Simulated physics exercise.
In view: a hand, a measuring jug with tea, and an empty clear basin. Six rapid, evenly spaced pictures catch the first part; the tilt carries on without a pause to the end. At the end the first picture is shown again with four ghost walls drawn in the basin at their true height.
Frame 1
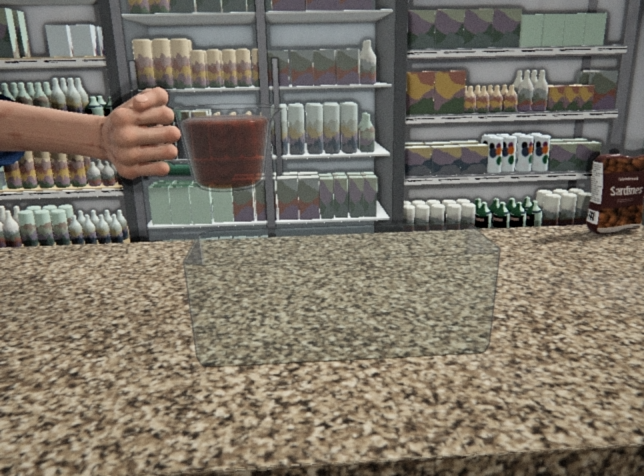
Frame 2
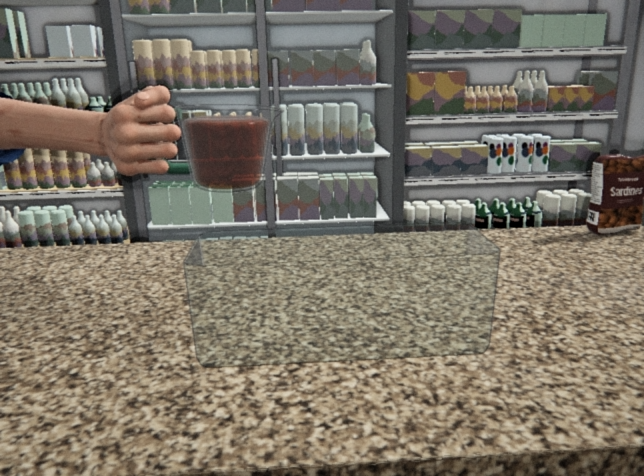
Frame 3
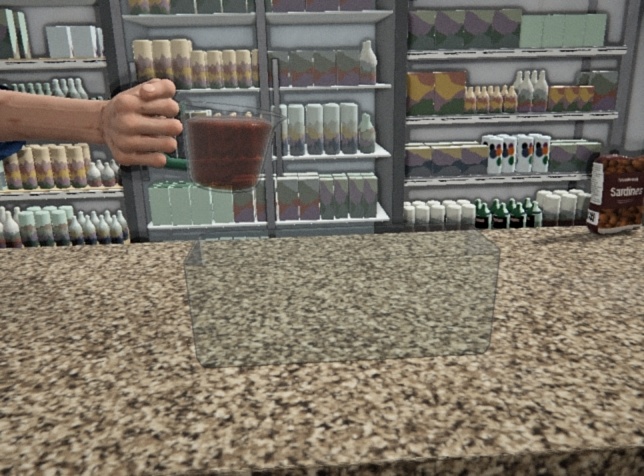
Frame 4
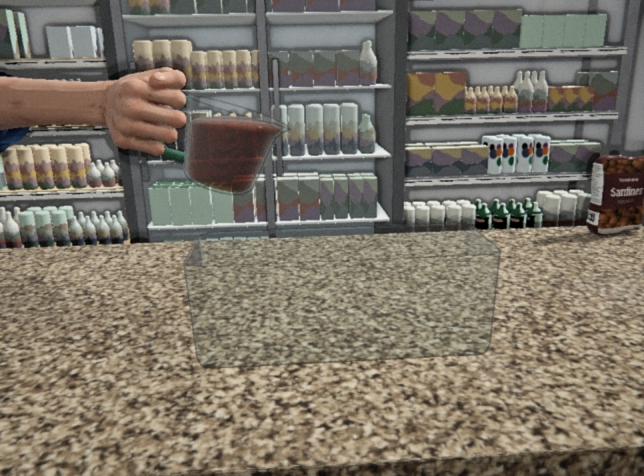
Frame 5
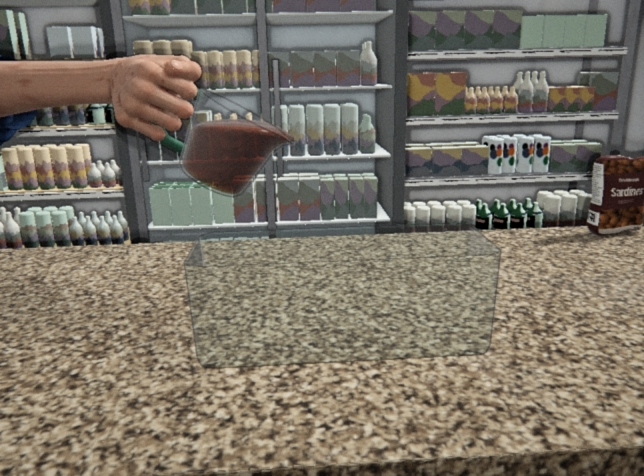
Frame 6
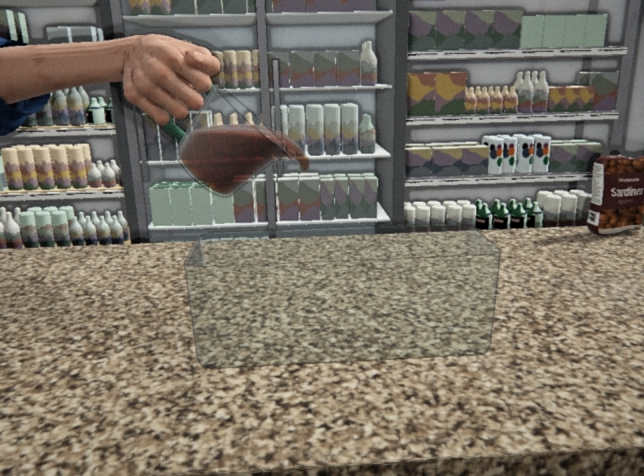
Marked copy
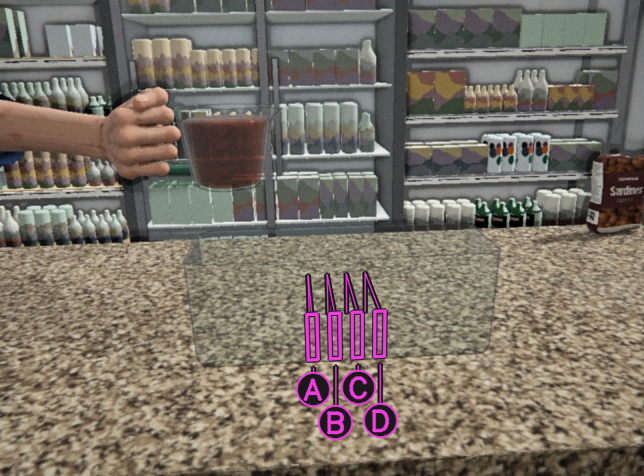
In a shop, seen from a fixed view behind a speckled brown stone counter, shelves of bottles and boxes line the back wall. An empty clear basin sits mid-counter, a dark sardine box stands at right, and a hand from the left holds a clear jug of reddish-brown liquid. The hand holds nearly still, then rises slightly and tilts the jug rightward, bringing liquid over its lip.
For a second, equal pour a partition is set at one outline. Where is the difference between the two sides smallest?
Best: B.
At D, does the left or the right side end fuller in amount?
The left side.
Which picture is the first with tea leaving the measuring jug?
In picture 5.
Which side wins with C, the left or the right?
More ends on the left.
In magenta, A at (313, 367); B at (335, 366); C at (358, 365); D at (380, 364).
If A is chosen, about 8 % ends left of the wall and 92 % right of it.
If B is chosen, about 53 % ends left of the wall and 47 % right of it.
If C is chosen, about 89 % ends left of the wall and 9 % right of it.
If D is chosen, about 94 % ends left of the wall and 4 % right of it.
